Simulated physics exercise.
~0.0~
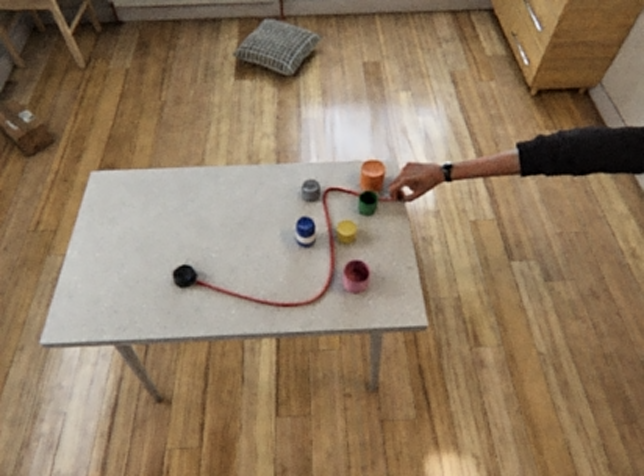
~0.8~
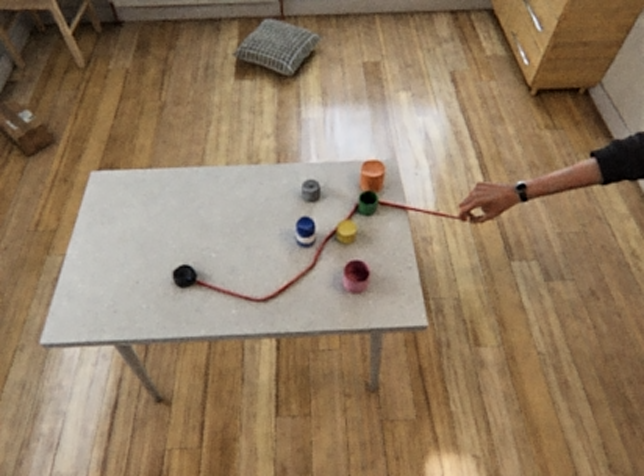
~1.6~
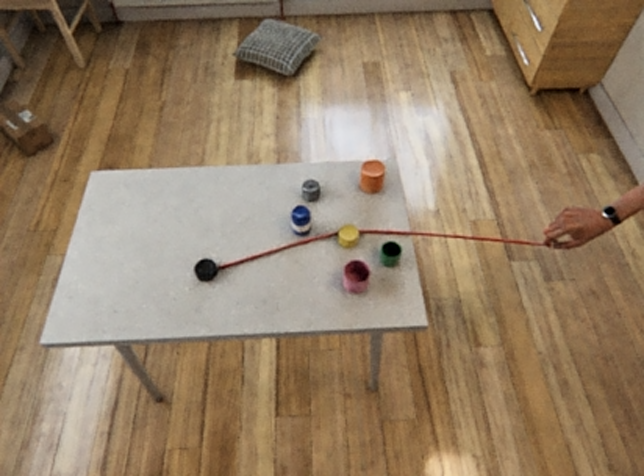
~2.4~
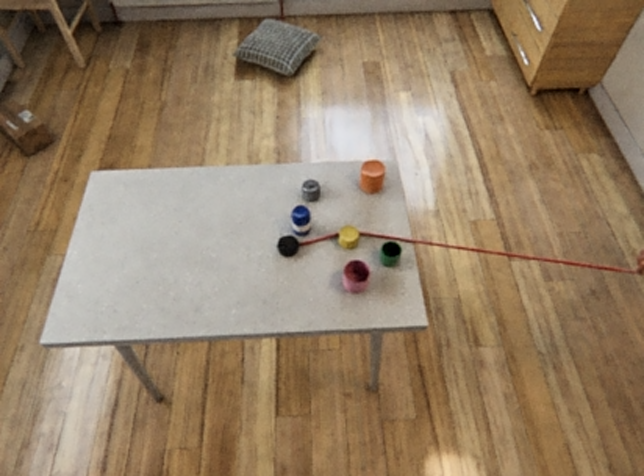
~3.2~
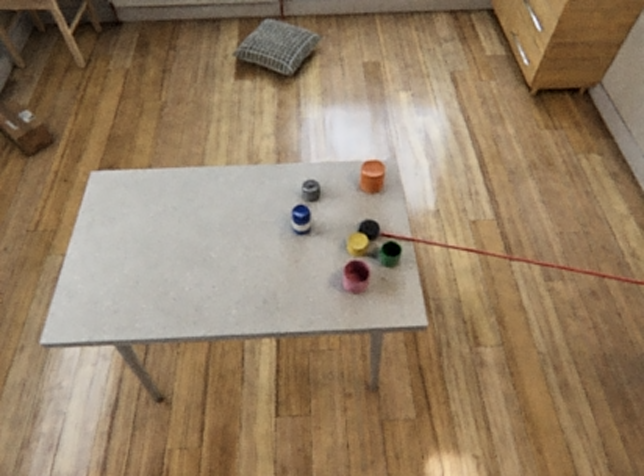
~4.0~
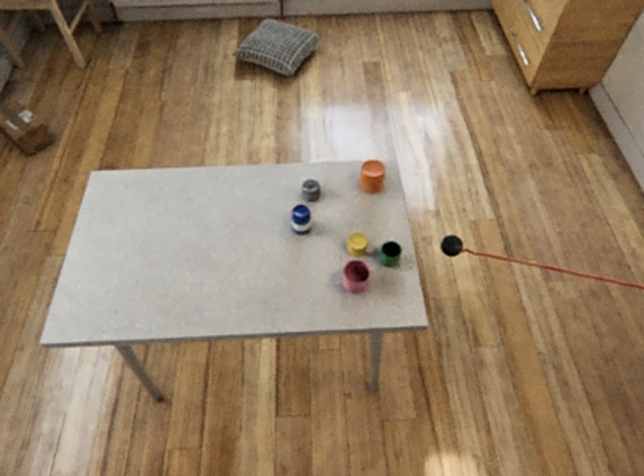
A black puck slides off the table's right edge as a hand pulls its red cord.
